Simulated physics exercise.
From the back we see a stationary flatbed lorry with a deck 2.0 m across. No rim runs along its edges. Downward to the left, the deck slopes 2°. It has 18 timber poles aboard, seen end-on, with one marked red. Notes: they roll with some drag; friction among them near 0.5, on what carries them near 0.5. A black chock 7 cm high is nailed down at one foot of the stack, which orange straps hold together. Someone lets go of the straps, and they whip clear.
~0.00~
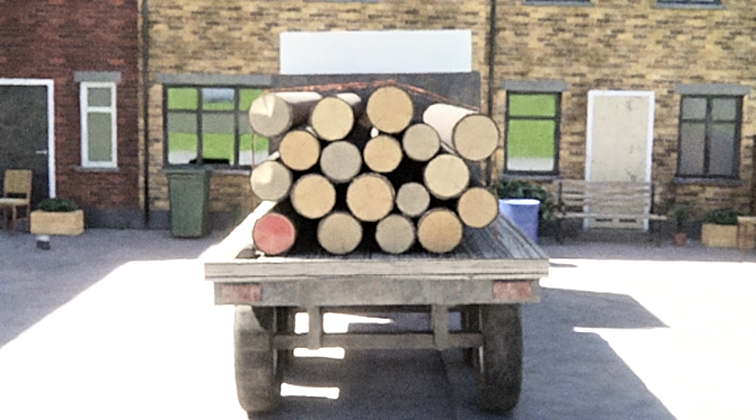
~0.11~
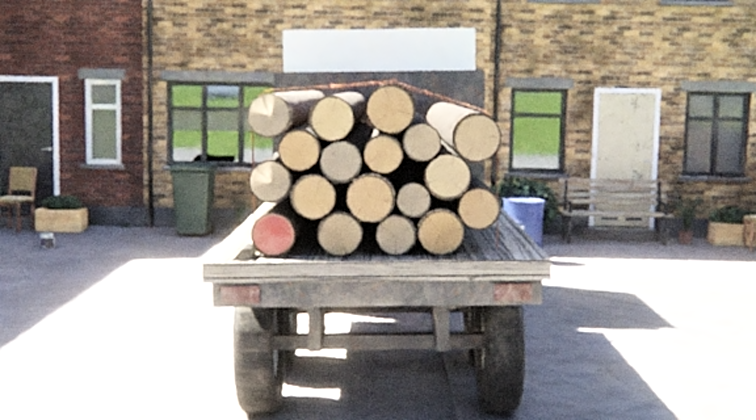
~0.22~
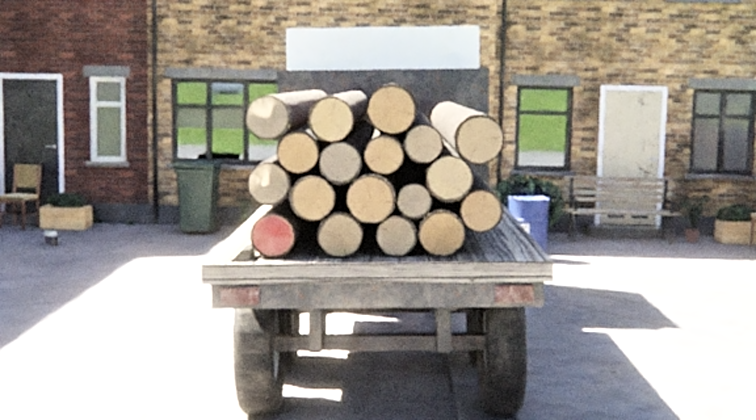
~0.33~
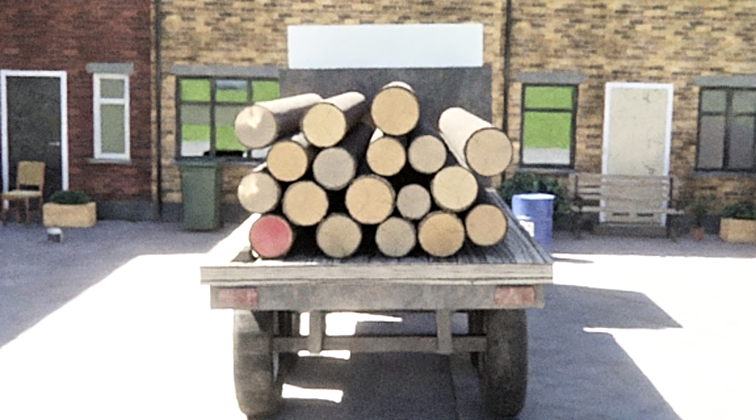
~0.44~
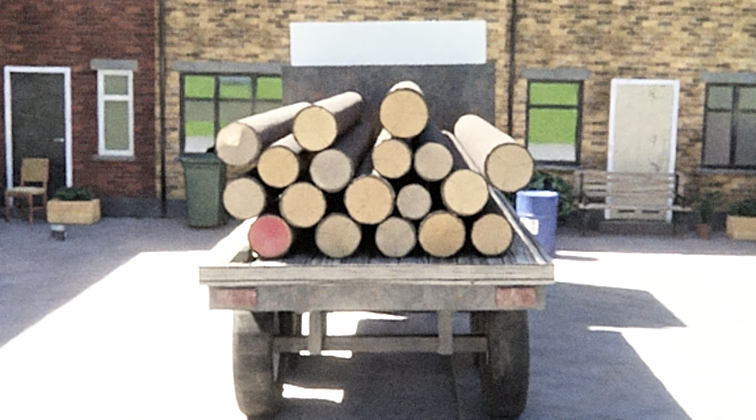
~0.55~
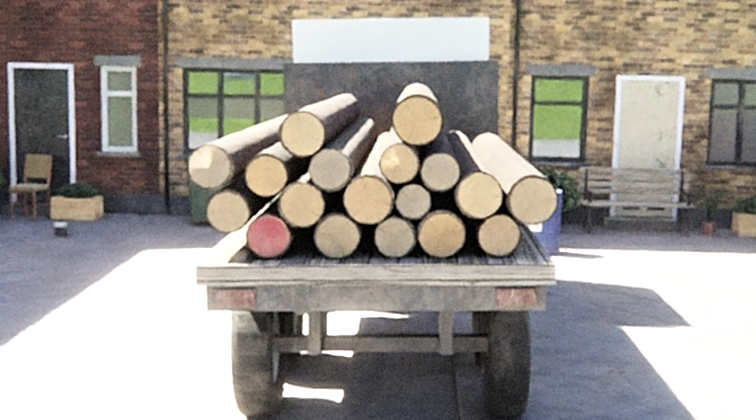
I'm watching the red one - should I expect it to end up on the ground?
No, it won't.
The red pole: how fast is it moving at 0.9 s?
Near 0.0 m/s.
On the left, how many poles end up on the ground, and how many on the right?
By side, that's 4 to the left and 4 to the right.
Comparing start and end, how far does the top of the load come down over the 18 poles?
Some 55 centimetres.
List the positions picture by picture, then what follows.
The first frame shows red (273, 234); straps tight; chock at (247, 253); the deck slopes 2° down to the left; 4 of the 18 lie on the deck itself.
The second frame shows red (273, 235); straps tight.
The third frame shows red (273, 236); no straps.
The fourth frame shows red (271, 237); straps gone.
The fifth frame shows red (270, 237); no straps.
The sixth frame shows red (268, 237); no straps; chock at (242, 256).
Then, 0.9 s in, red is on the deck, 40 cm from the left edge; 3 off so far.
In the end (3.8 s), red is on the deck, 40 cm from the left edge; 8 off so far.
